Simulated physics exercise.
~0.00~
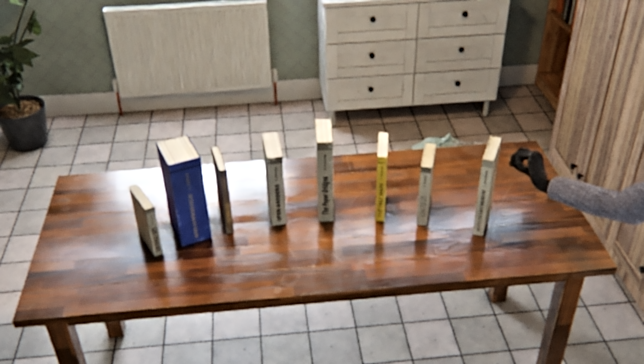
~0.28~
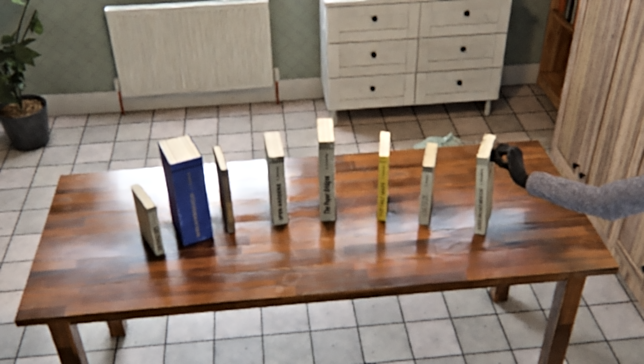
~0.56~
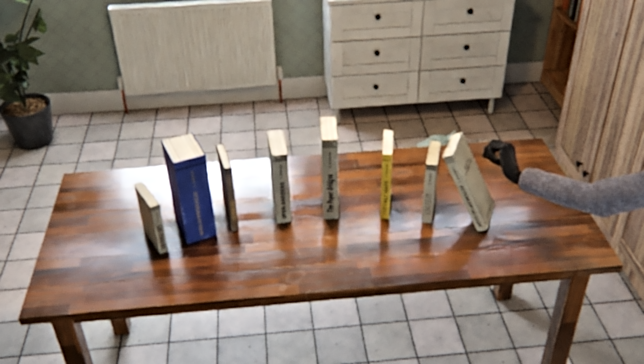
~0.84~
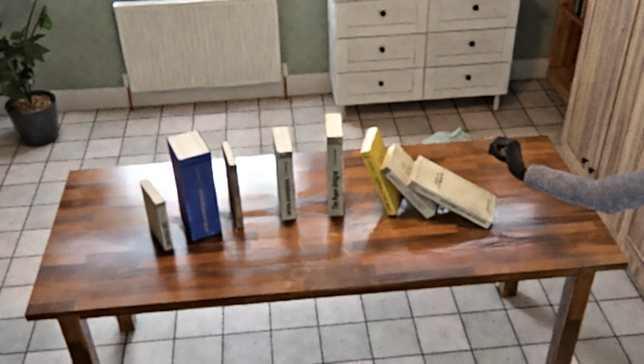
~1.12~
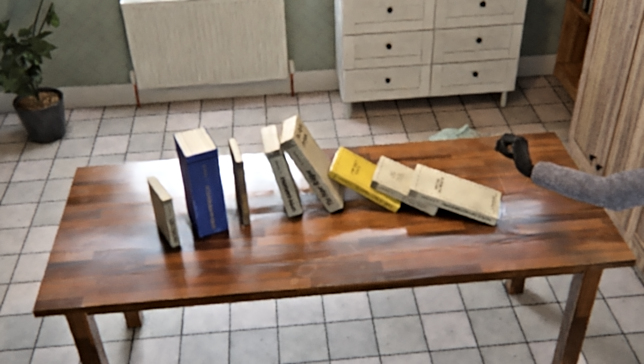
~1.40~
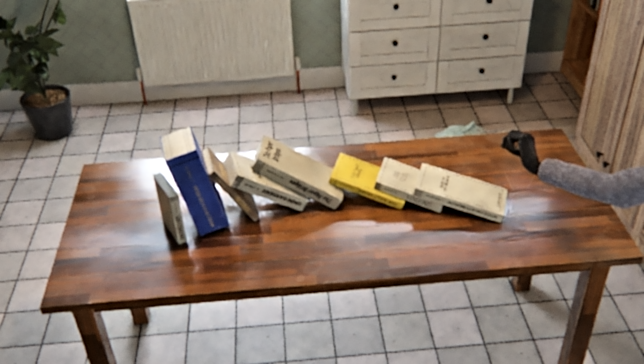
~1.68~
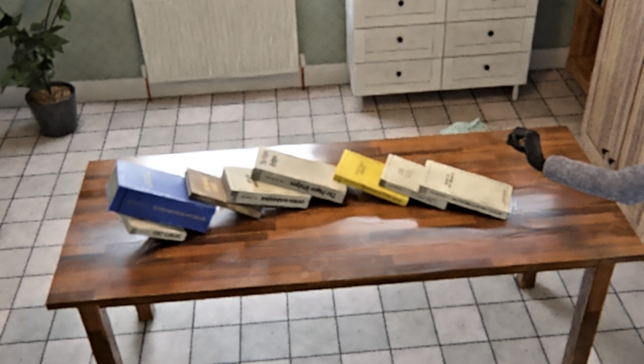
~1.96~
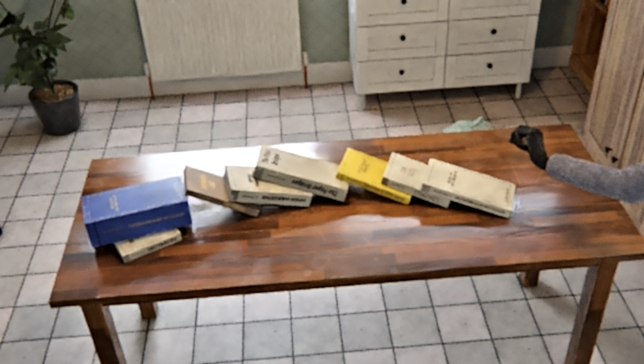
A gloved hand on a grey-sleeved arm reaches in from the right over a glossy wooden table, seen from above in a tiled room with a radiator, white drawers and a potted plant behind. Eight books stand upright in a gently curving row, a thick blue one near the left end and a slim yellow one towards the right. The hand tips the rightmost book leftward, then stays back as it knocks its neighbour and the yellow book over. The toppling runs on through the middle books to the blue one, which drops onto the last small book. All end up fallen, overlapping across the table.
